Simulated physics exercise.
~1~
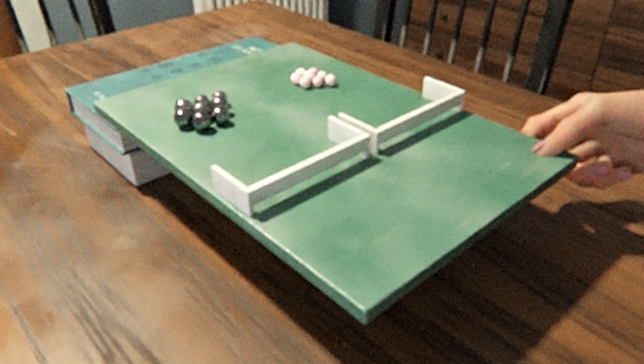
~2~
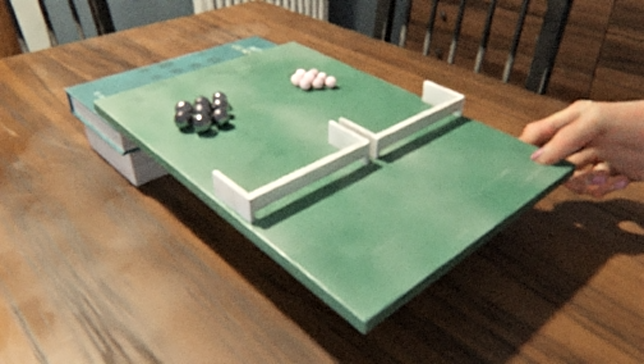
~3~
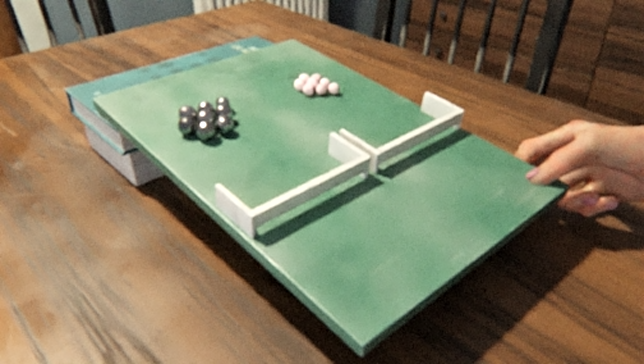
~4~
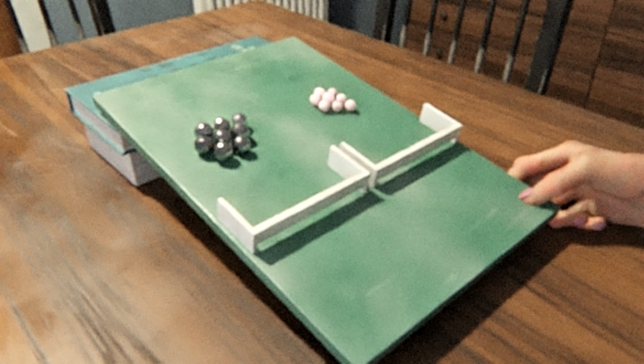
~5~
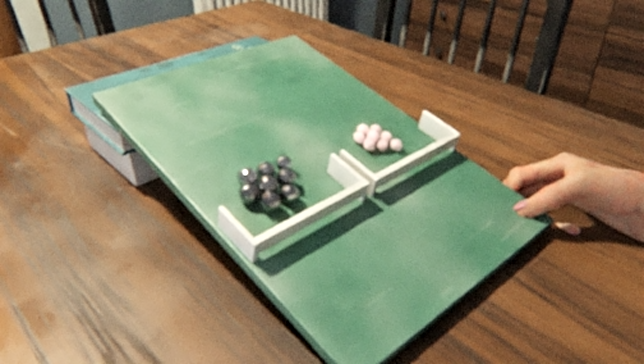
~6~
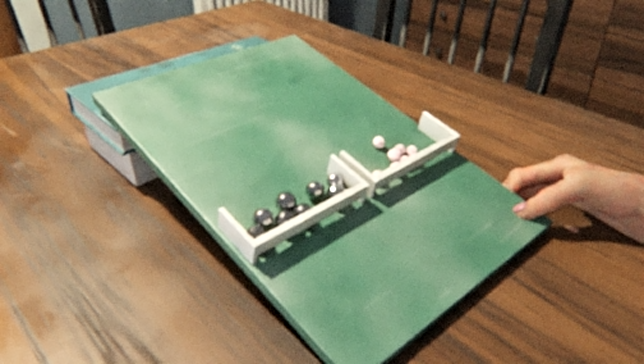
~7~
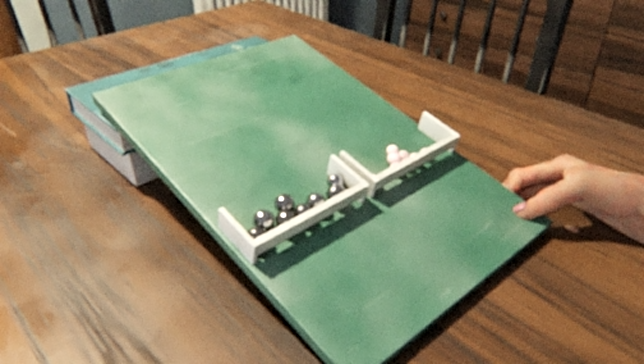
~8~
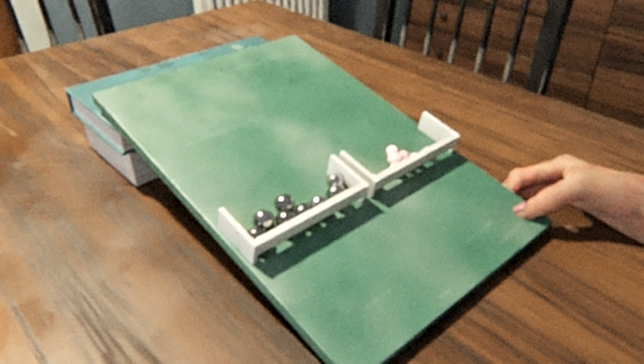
In this clip, a hand lowers the right end of a green board propped on books, and a cluster of dark balls and a cluster of pale pink ones roll down it toward two white bars. Both groups end up gathered behind the bars as the hand stays at the edge.
